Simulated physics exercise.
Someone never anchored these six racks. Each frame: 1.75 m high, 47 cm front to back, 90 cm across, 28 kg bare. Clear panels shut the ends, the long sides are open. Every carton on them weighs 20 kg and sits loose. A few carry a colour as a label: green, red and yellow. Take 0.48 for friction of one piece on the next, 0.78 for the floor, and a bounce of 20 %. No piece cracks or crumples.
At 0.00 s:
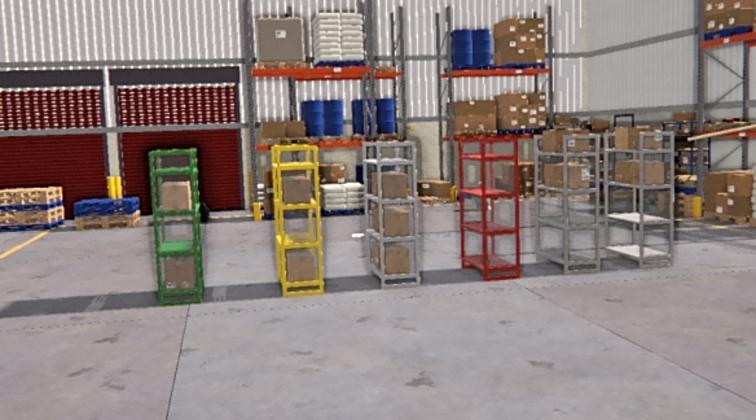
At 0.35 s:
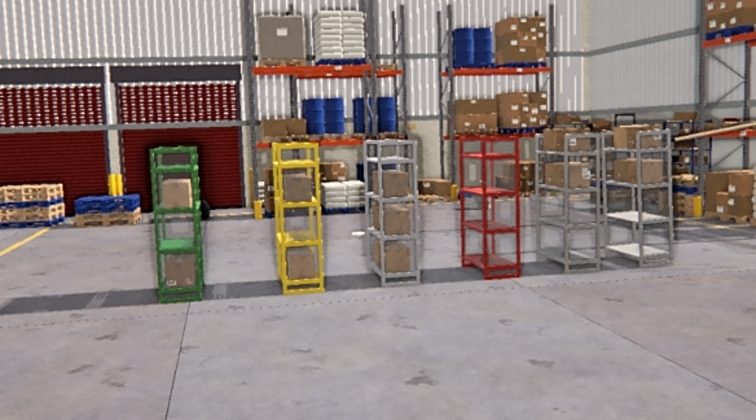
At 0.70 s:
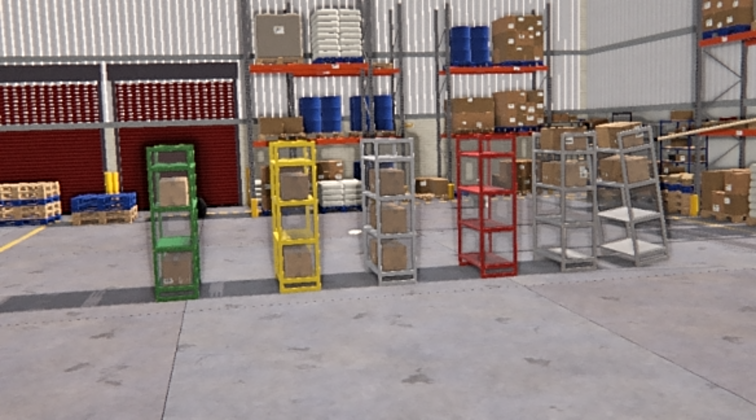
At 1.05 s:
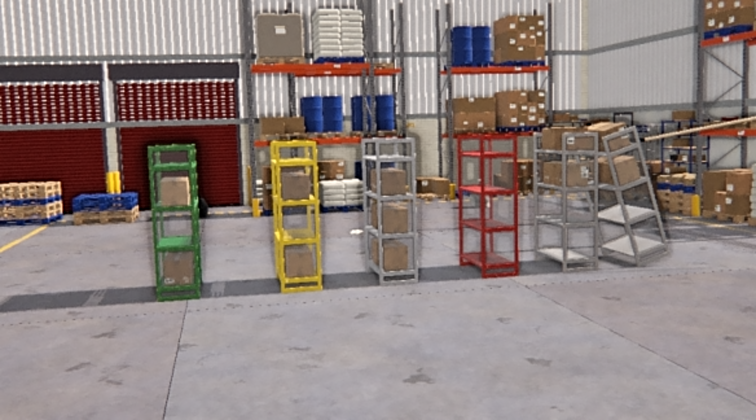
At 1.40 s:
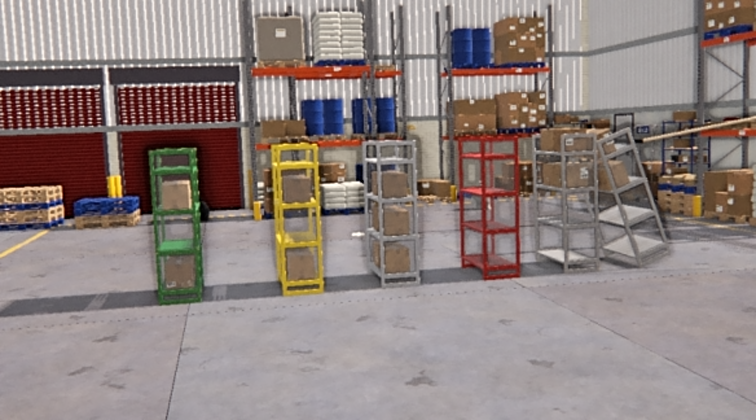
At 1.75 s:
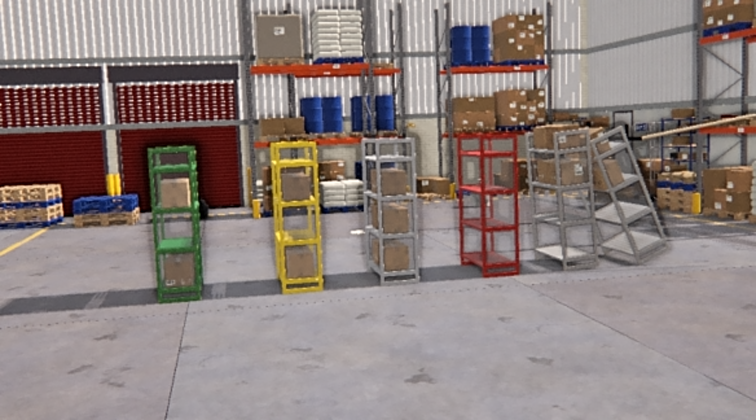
The clip shows a row of six shelving racks holding boxes in a warehouse; a pole reaches in from the right, the rightmost grey rack tilts left against its neighbour, which leans slightly, while the coloured racks stay upright.
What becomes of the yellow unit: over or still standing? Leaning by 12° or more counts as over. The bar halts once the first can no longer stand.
The yellow unit goes over.
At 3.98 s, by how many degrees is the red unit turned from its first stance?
Some 60°.
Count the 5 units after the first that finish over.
4 of them.
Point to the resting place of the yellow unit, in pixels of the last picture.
Near (255, 217).
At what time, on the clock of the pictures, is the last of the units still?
Around 6.5 s.
After 3.08 s, 8 cartons spilt or dropped; 2 of the 5 other units over; yellow unit unmoved; red unit 32° from how it stood.
After 3.98 s, 12 cartons spilt or dropped; 4 of the 5 other units over; yellow unit 22° from how it stood; red unit 57° from how it stood.
In the end (6.7 s), 18 cartons spilt or dropped; 4 of the 5 other units over; yellow unit 31° from how it stood; red unit 60° from how it stood; green unit unmoved. One left standing. From the last view, middles, yellow unit near (255, 217), red unit near (413, 225).
